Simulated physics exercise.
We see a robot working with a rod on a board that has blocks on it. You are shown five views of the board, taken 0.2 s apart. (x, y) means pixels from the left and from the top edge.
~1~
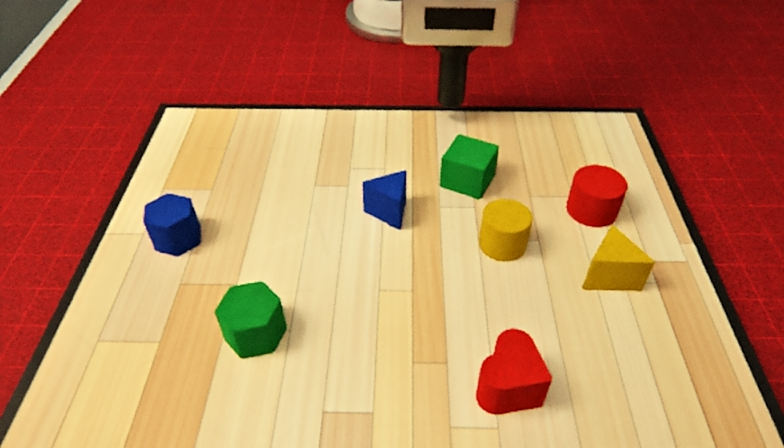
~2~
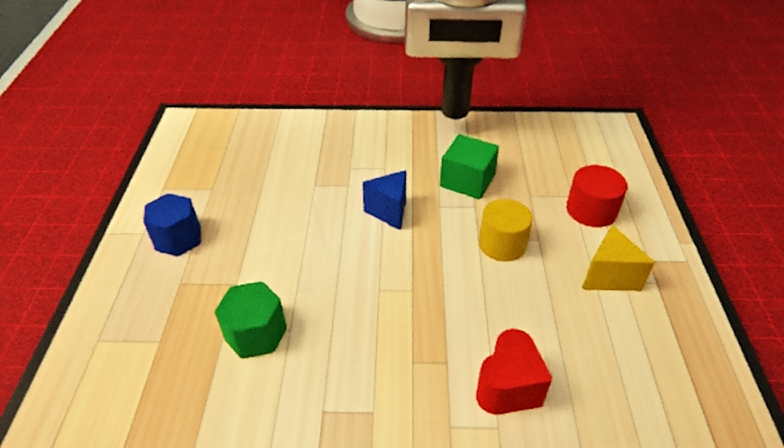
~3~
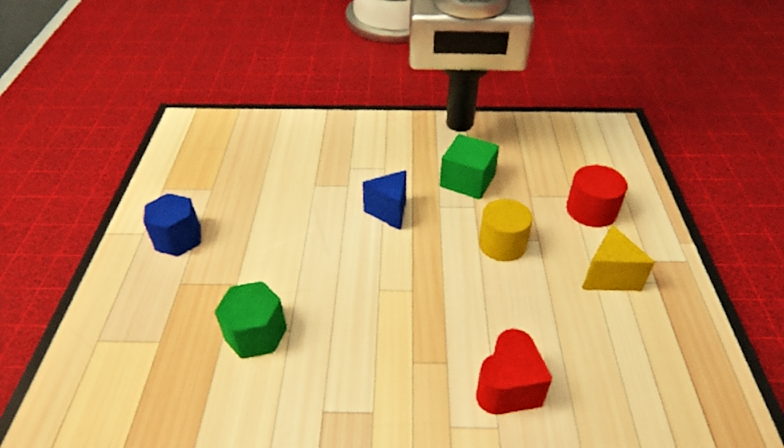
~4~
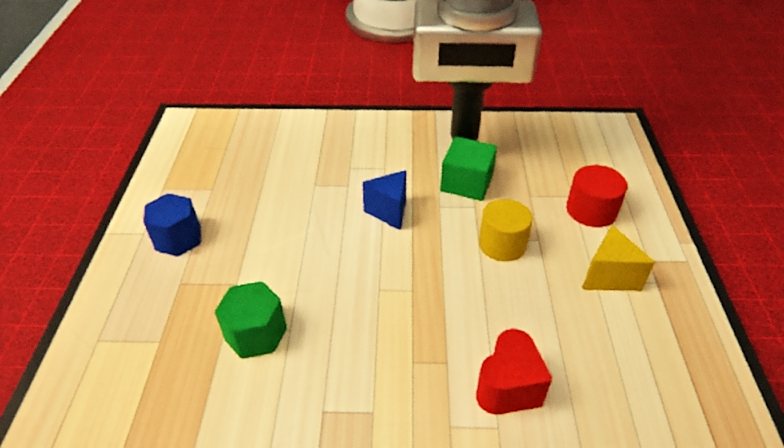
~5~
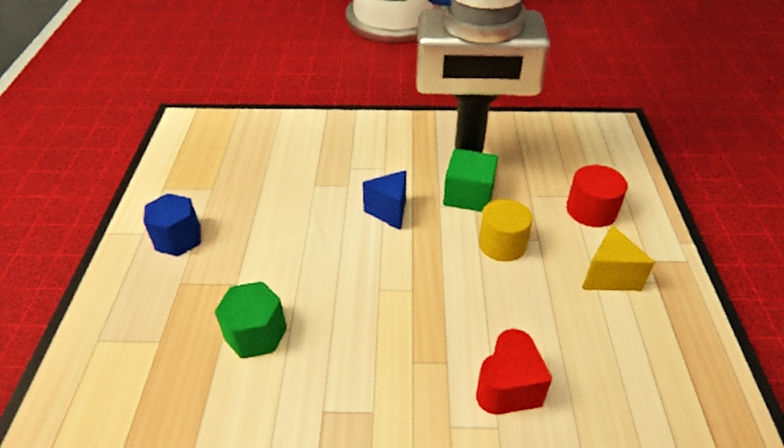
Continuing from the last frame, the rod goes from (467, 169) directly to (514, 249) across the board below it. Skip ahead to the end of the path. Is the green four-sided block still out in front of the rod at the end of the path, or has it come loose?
It is gone from the front.
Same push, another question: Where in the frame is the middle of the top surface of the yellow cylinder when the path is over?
My prediction: (523, 251).
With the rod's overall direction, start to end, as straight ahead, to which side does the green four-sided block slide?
It will end up to the right.
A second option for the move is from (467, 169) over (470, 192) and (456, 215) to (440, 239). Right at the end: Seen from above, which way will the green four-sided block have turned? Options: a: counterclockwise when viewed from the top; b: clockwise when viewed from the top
Option a.
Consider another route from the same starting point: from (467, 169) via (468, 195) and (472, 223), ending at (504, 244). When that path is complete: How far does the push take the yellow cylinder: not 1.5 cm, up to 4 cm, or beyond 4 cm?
It shifts by more than 4 cm.
What follows on the original path. One third of the way, rod at (484, 175); green four-sided block at (480, 192); yellow cylinder at (514, 228).
Two thirds of the way, rod at (499, 200); green four-sided block at (475, 211), turned 30° clockwise; yellow cylinder at (517, 236).
At the end, rod at (518, 229); green four-sided block at (473, 219), turned 55° clockwise; yellow cylinder at (523, 251); yellow triangular piece still.
